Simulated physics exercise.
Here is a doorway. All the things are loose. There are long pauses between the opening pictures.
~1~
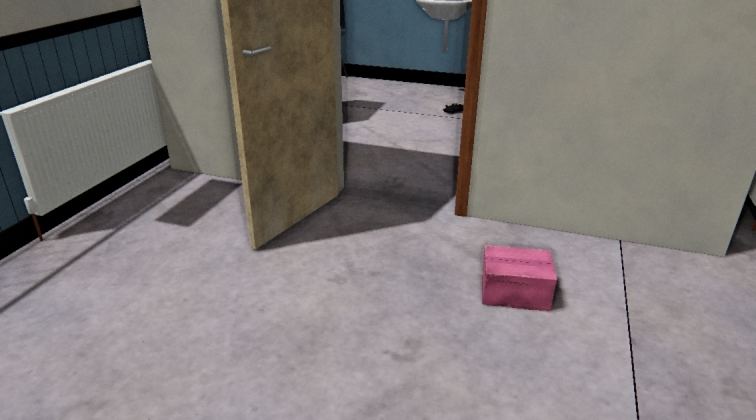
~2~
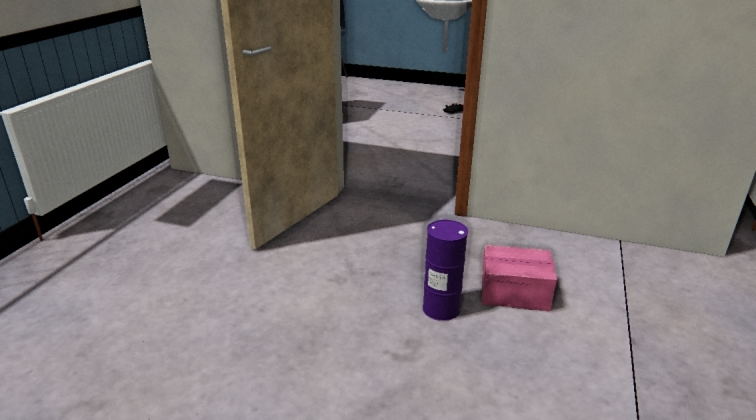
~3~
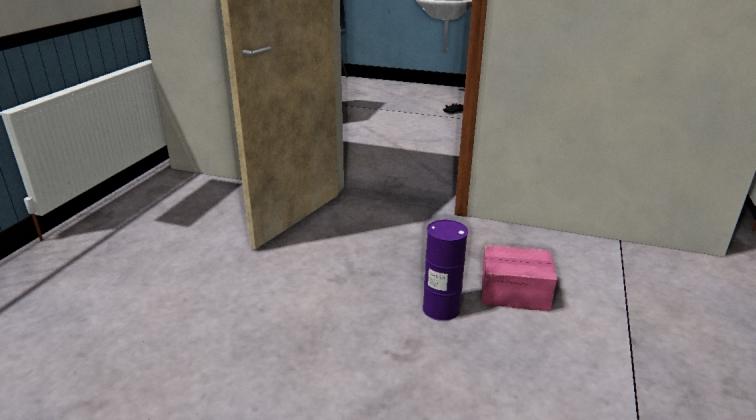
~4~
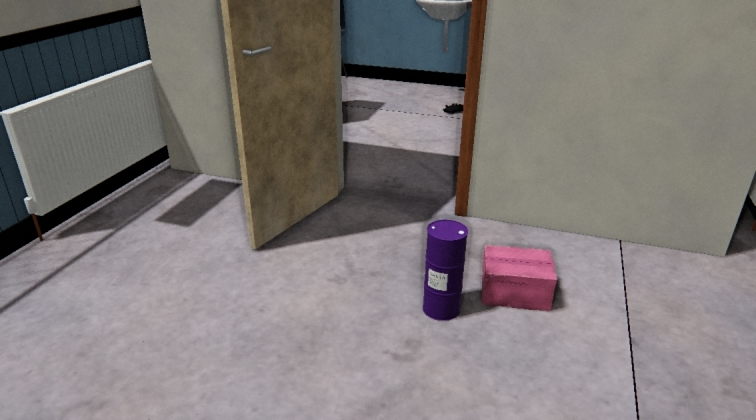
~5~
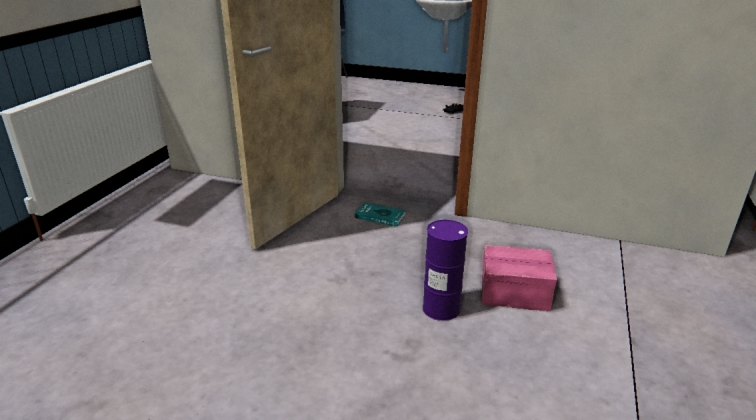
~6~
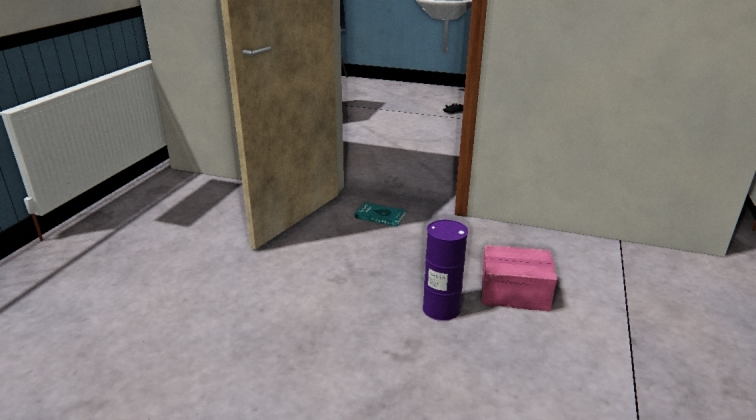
In a doorway with the door wide open and still, a pink box sat on the floor, then a purple canister appeared beside it, and later a turquoise book showed up behind them; nothing visibly moved.
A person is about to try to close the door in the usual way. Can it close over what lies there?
It reaches the frame.
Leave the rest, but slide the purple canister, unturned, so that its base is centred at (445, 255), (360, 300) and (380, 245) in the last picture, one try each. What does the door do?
In the first case it shuts; in the second case it reaches the frame; in the third case it stops short.
Then, 0.50 s past the last view, open by 79°.
Then, 0.90 s past the last view, open by 42°; turquoise book displaced a little near (387, 213).
Then, 1.20 s past the last view, open by 13°; turquoise book displaced about its own width near (405, 206).
Then, 1.30 s past the last view, open by 4°; turquoise book displaced about its own width near (410, 201).
Finally, open by 0°; moved from the start, turquoise book; the other 2 still in place. Final places as the last picture's camera would see them, turquoise book near (415, 194).
